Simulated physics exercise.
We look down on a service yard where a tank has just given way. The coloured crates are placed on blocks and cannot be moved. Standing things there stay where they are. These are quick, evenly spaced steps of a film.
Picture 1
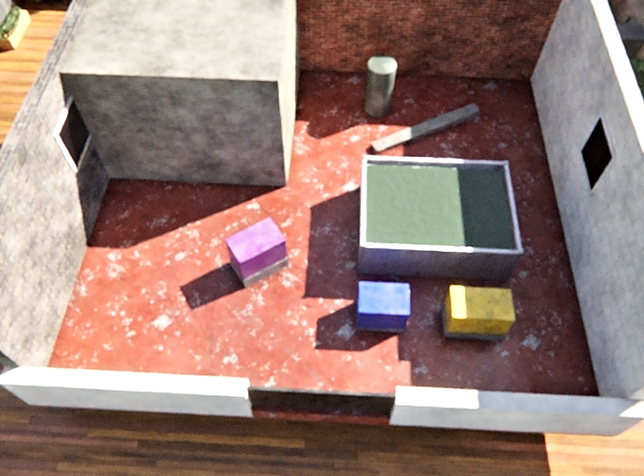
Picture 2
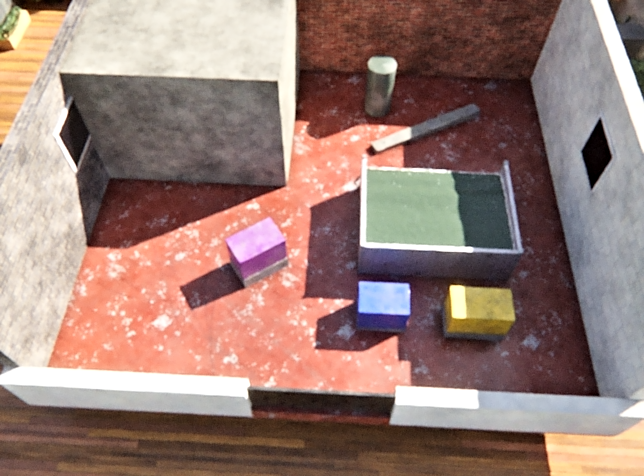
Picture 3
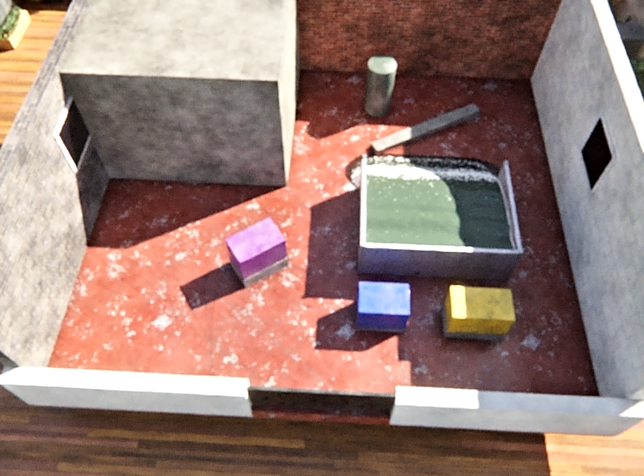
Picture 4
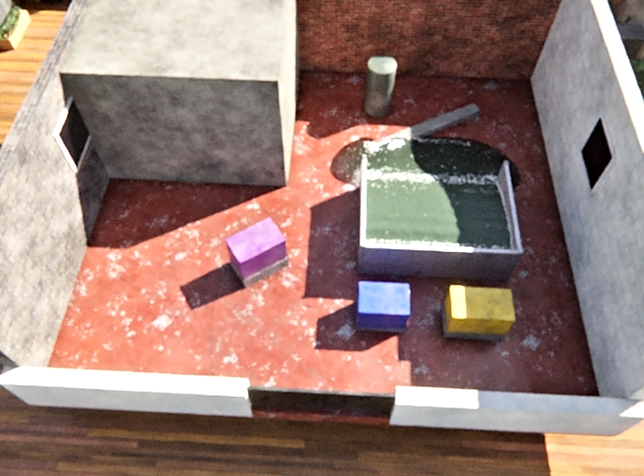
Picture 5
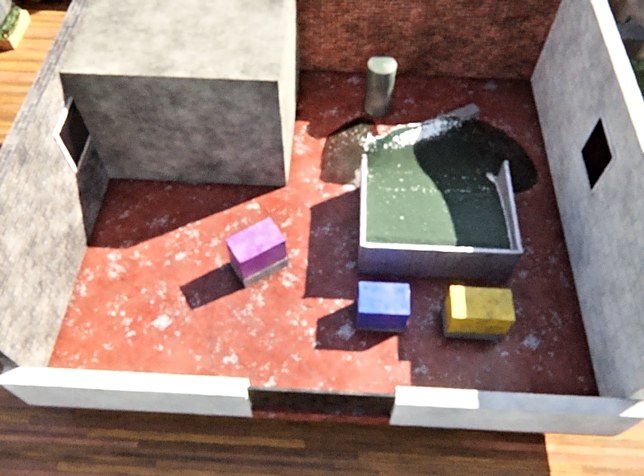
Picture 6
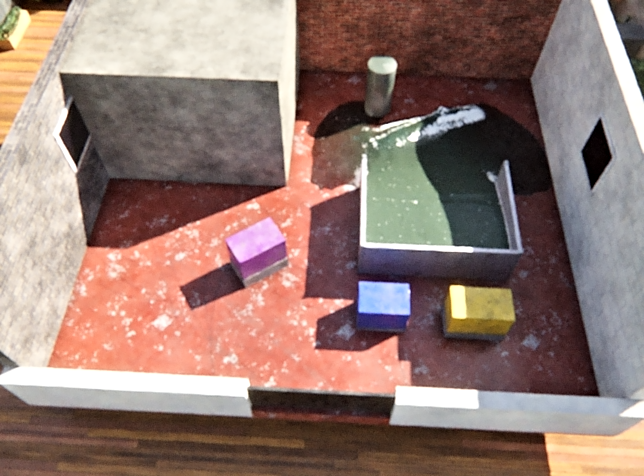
Green water pouring from the far side of a rectangular tank, spreading over a red yard floor and around a grey beam.
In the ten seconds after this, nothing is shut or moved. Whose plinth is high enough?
The yellow crate doesn't get caught by the water; the blue crate gets caught by the water; the purple crate doesn't get caught by the water.
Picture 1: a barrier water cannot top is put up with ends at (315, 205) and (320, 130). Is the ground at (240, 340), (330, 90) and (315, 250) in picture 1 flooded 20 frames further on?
Outcome by spot, in order - unwatered, watered, unwatered.
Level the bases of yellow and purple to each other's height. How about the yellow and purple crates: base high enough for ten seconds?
Briefly, the yellow crate is left untouched and the purple crate is left untouched.
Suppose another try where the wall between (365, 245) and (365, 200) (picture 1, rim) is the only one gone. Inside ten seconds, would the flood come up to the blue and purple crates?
Taking them in turn, the blue one is swamped, and the purple one is swamped.
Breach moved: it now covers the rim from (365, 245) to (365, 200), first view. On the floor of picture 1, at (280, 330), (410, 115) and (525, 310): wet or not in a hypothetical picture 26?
Going through them in turn: Reached by the flood, then still unsoaked, then still unsoaked.
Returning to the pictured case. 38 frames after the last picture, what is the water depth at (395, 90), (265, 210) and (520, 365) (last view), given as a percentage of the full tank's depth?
Respectively 16, 2 and 6 per cent.
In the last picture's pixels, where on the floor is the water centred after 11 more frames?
Point: (432, 140).
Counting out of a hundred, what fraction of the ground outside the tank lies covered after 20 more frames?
I'd say 40 per cent.
A moment on, water covers 35 % of the floor; the yellow crate not reached, the blue crate not reached, the purple crate not reached.
Next, water covers 35 % of the floor; the yellow crate not reached, the blue crate not reached, the purple crate not reached.
Then, water covers 40 % of the floor; the yellow crate not reached, the blue crate not reached, the purple crate not reached.
Later, water covers 65 % of the floor; the yellow crate water round its plinth, the blue crate water round its plinth, the purple crate water round its plinth.
In the end, water covers 90 % of the floor; the yellow crate stayed above the water, the blue crate was topped, the purple crate stayed above the water.
